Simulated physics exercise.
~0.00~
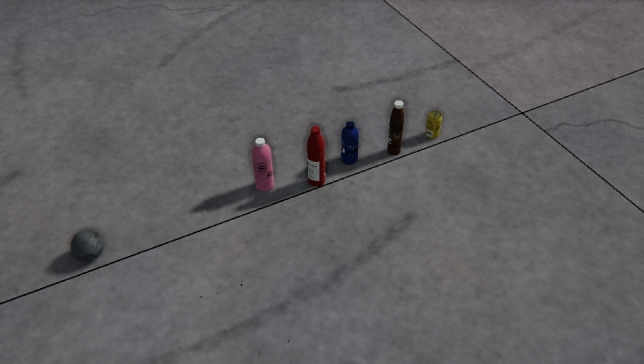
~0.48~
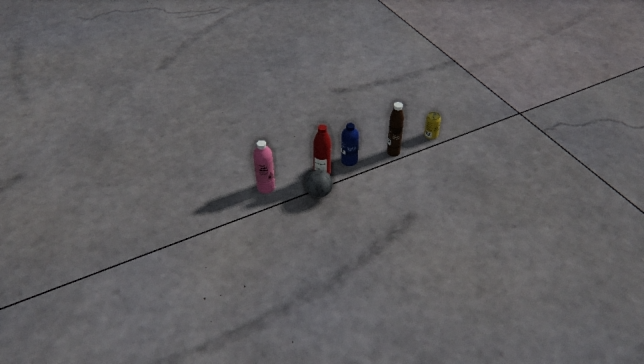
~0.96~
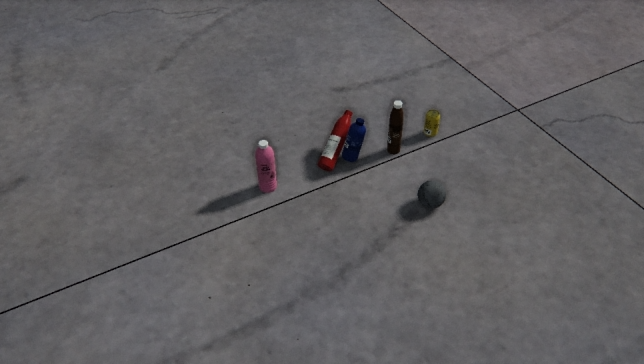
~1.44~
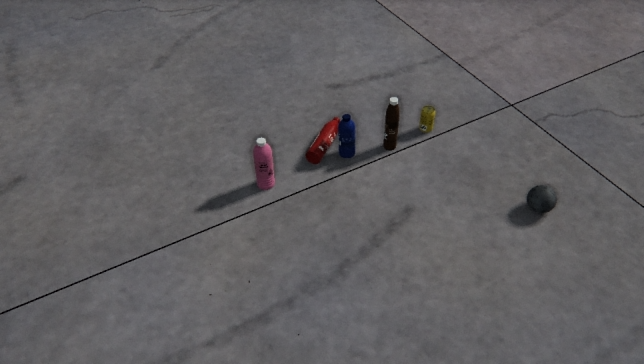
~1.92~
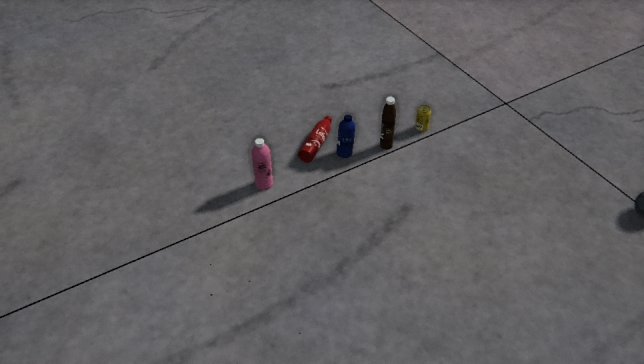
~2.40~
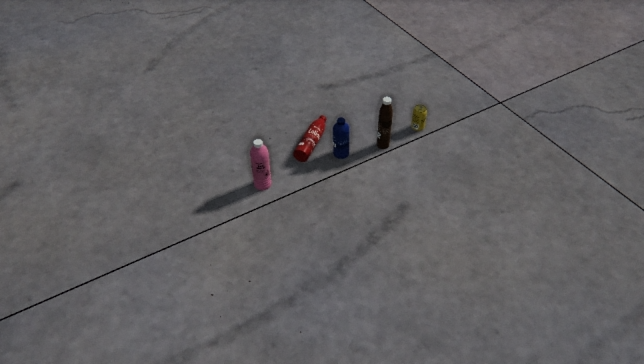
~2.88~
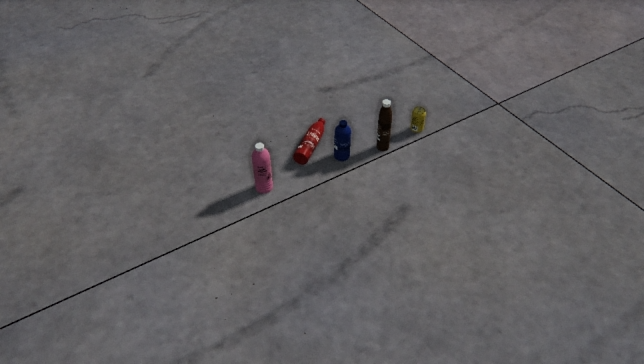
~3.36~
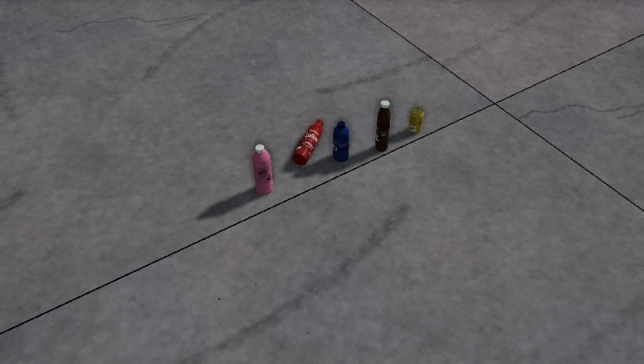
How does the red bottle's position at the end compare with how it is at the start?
The red bottle stands upright at the start, but by the end it is lying on its side on the floor.
